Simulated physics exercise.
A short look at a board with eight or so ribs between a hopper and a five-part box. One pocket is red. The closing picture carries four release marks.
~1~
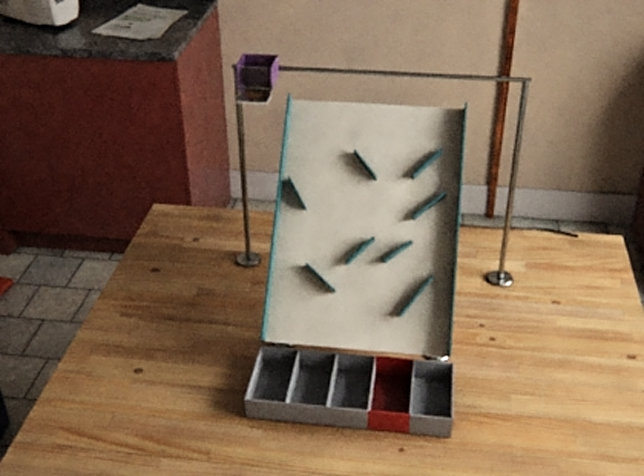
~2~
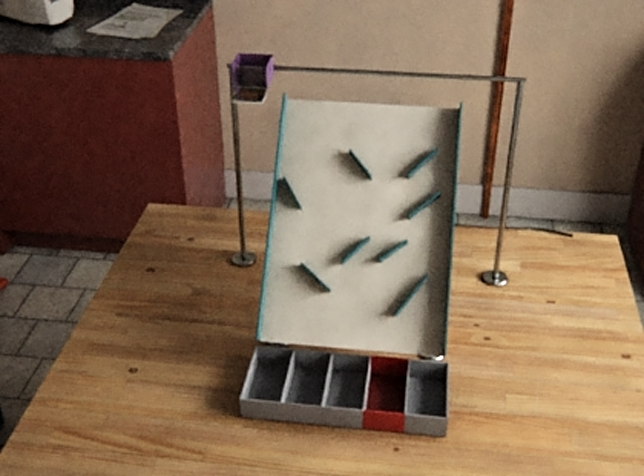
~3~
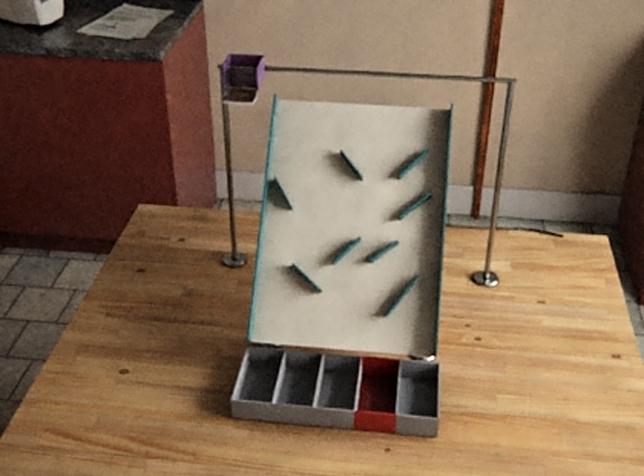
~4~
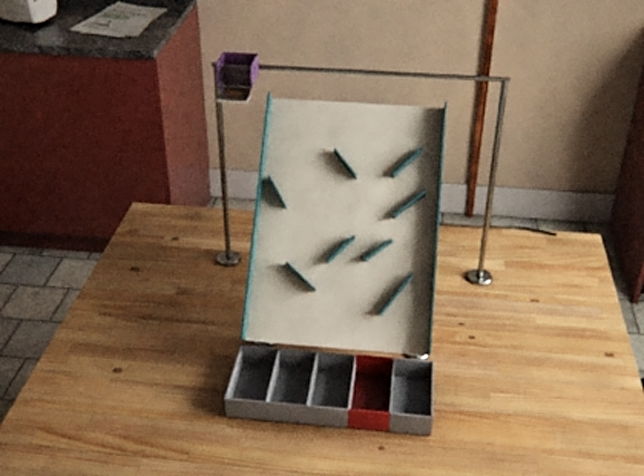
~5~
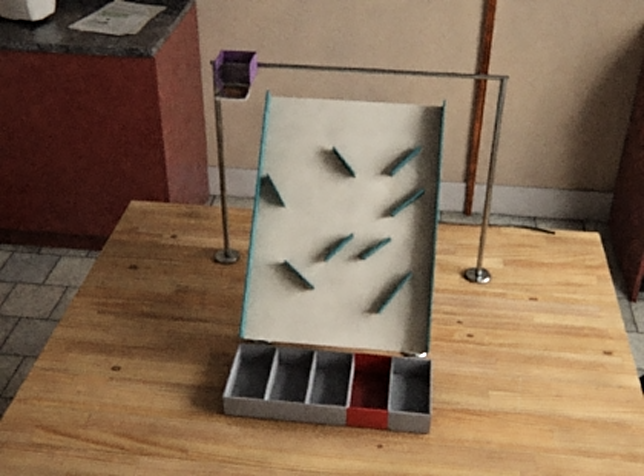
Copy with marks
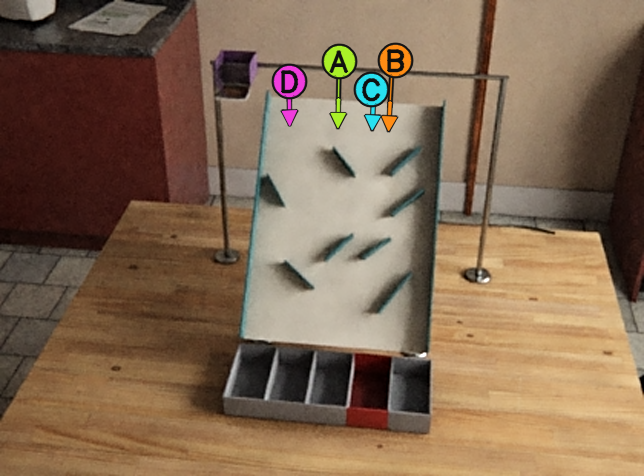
In this clip, a tilted pale board with eight short teal ribs stands on a wooden table between a small purple hopper and a five-part box with one red pocket; nothing moves except the view, which shifts slightly.
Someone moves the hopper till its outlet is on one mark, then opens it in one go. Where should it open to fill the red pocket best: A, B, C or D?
Go for D.
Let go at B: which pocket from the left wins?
The third.
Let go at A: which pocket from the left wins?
The third.
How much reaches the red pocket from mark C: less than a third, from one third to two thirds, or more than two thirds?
Less than a third.
On the marked copy, mark A meets the board at (338, 122); mark B meets the board at (388, 125); mark C meets the board at (372, 124); mark D meets the board at (289, 119).
If A is chosen, about a tenth in the red pocket, the larger part in other pockets.
If B is chosen, just a few in the red pocket, almost all in other pockets.
If C is chosen, just a few in the red pocket, almost all in other pockets.
If D is chosen, roughly a third in the red pocket, roughly two thirds in other pockets.
